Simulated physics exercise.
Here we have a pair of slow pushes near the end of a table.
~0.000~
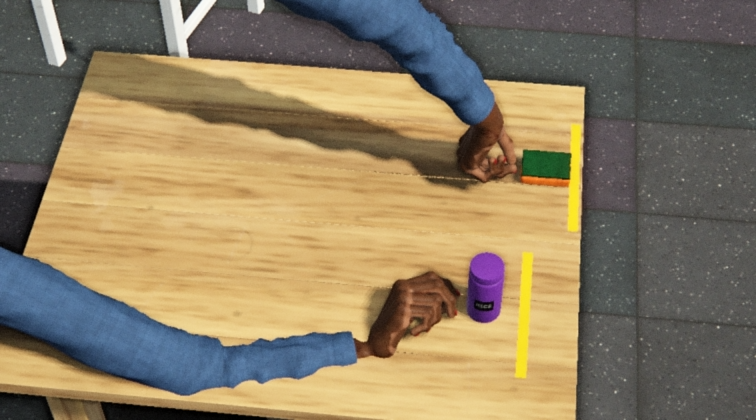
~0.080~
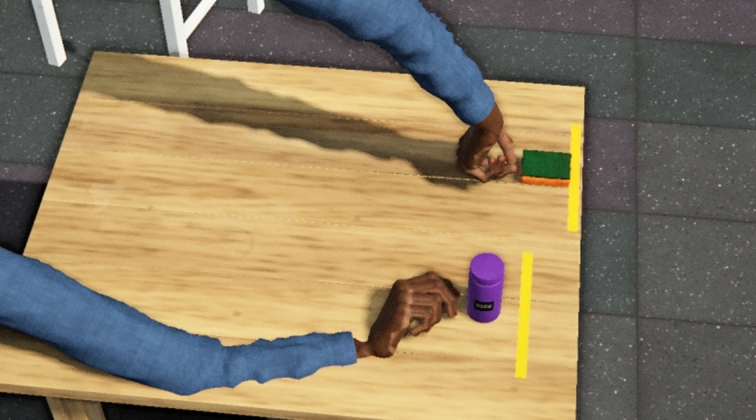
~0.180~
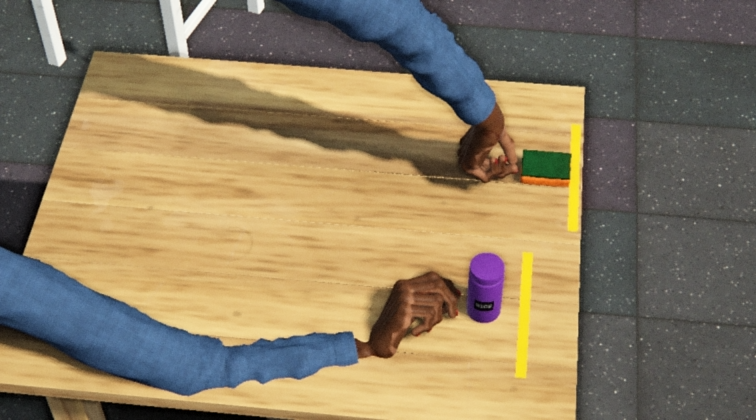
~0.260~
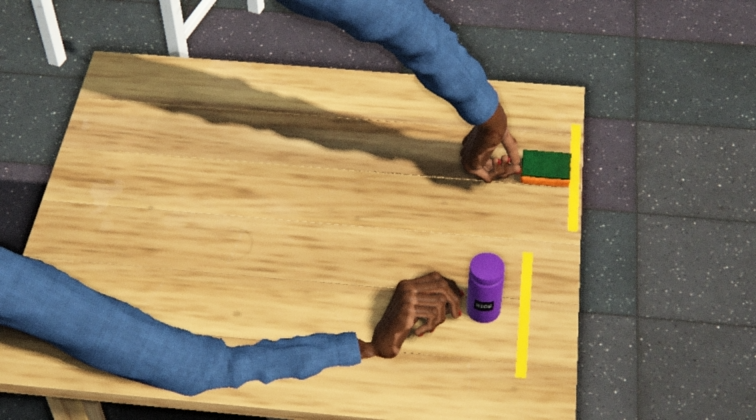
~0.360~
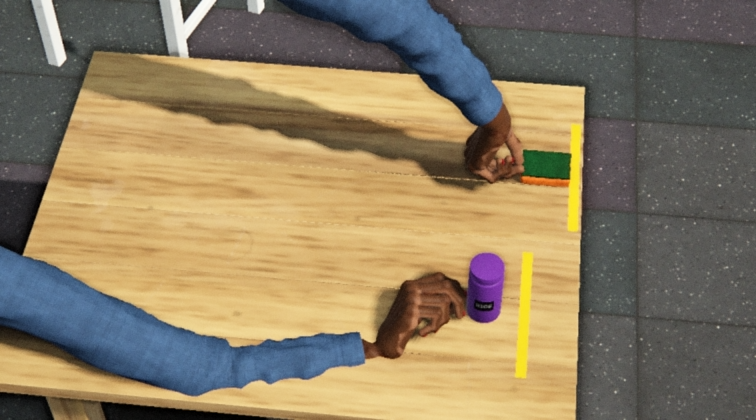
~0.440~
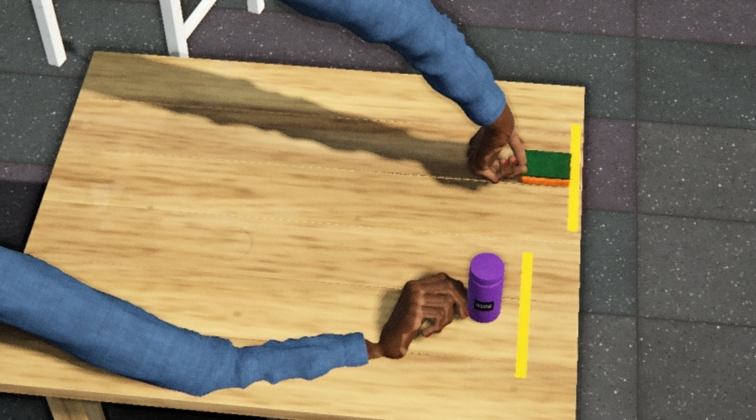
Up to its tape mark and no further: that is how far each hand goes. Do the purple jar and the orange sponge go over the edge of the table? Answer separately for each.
The purple jar: No, it stays; the orange sponge: Yes, it goes over.
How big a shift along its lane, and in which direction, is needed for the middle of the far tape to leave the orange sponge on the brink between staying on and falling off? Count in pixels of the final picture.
Going left, a shift of 24 pixels.
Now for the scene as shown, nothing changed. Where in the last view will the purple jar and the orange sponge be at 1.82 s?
My best guess is around (539, 293) for the first and (598, 204) for the second.
After 1.82 s, purple jar displaced about its own width near (539, 293); orange sponge on its side near (598, 204).
In the end (2.7 s), the purple jar remains on top, near (550, 294); the orange sponge falls off the table, near (617, 412).
